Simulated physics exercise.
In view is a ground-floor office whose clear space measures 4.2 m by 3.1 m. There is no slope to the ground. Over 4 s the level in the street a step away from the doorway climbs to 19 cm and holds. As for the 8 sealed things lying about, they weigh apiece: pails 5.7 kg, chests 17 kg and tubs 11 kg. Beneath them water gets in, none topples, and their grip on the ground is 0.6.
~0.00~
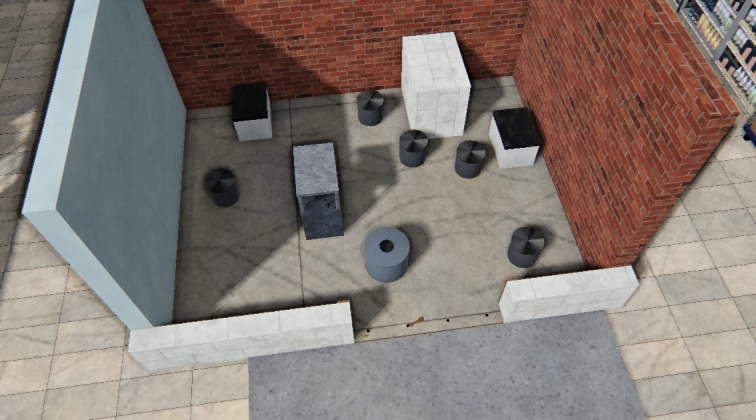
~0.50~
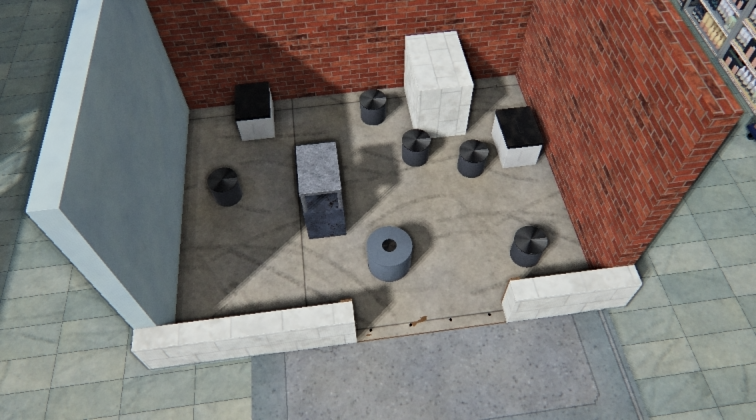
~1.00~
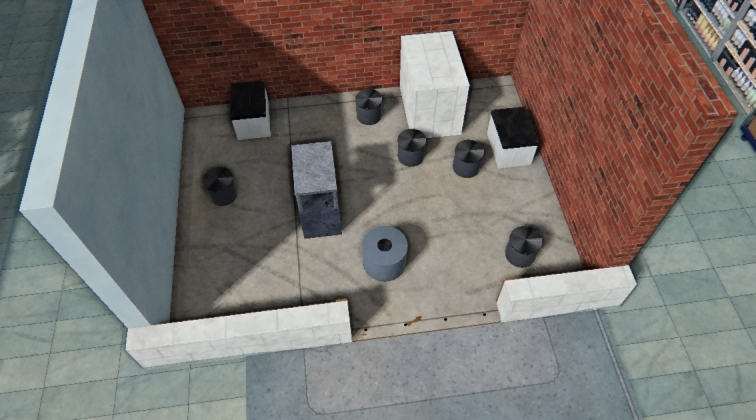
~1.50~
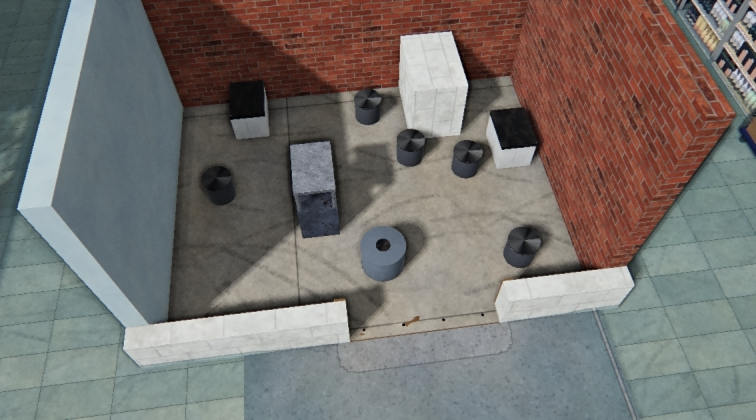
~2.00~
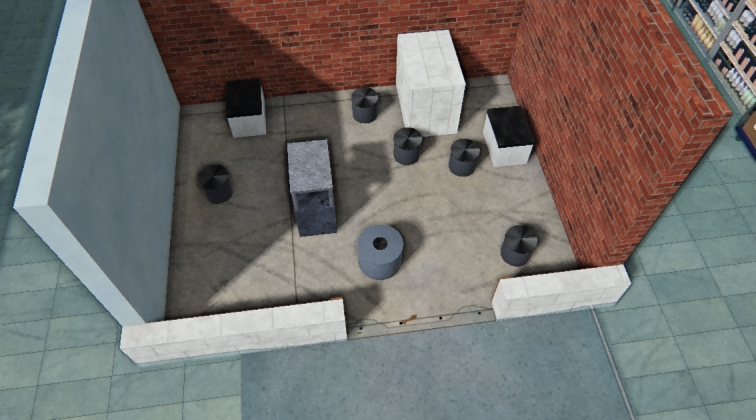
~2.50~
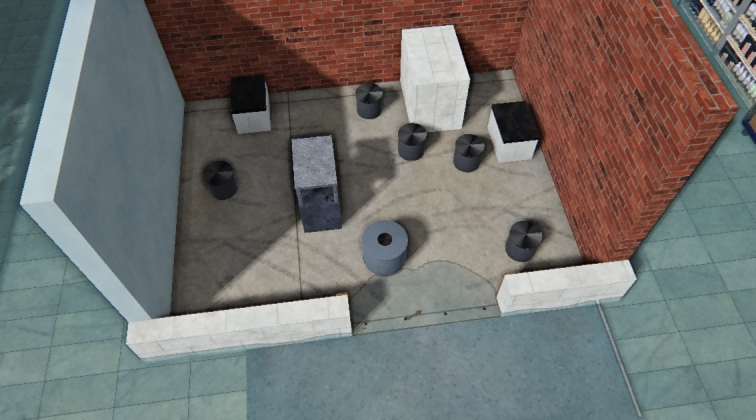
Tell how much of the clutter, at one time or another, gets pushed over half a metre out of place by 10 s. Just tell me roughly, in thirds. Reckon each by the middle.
The bulk move that far, two thirds or more.
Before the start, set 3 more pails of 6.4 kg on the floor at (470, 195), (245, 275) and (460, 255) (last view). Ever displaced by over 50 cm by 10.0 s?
The three, in order: Larger, smaller shift, larger.
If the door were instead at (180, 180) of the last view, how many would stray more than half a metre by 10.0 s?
Then it comes to 4.
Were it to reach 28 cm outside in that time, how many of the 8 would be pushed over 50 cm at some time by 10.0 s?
That would make 8 of them.
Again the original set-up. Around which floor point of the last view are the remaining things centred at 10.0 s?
They average out to somewhere around (354, 164).
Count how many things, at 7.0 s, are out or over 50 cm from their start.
The number I get is 3.
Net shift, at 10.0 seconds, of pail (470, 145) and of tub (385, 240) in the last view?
Shifts: 120 cm / 140 cm.
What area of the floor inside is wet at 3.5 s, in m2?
I'd put it close to 2.0 m2.
After 3.5 s 0 of 8 are over 50 cm from their spots; 0 afloat.
After 4.5 s 1 of 8 are over 50 cm from their spots; 0 afloat.
After 7.0 s 3 of 8 are over 50 cm from their spots; 5 afloat.
After 10.0 s 7 of 8 are over 50 cm from their spots, and 7 have been at some point; 7 afloat.
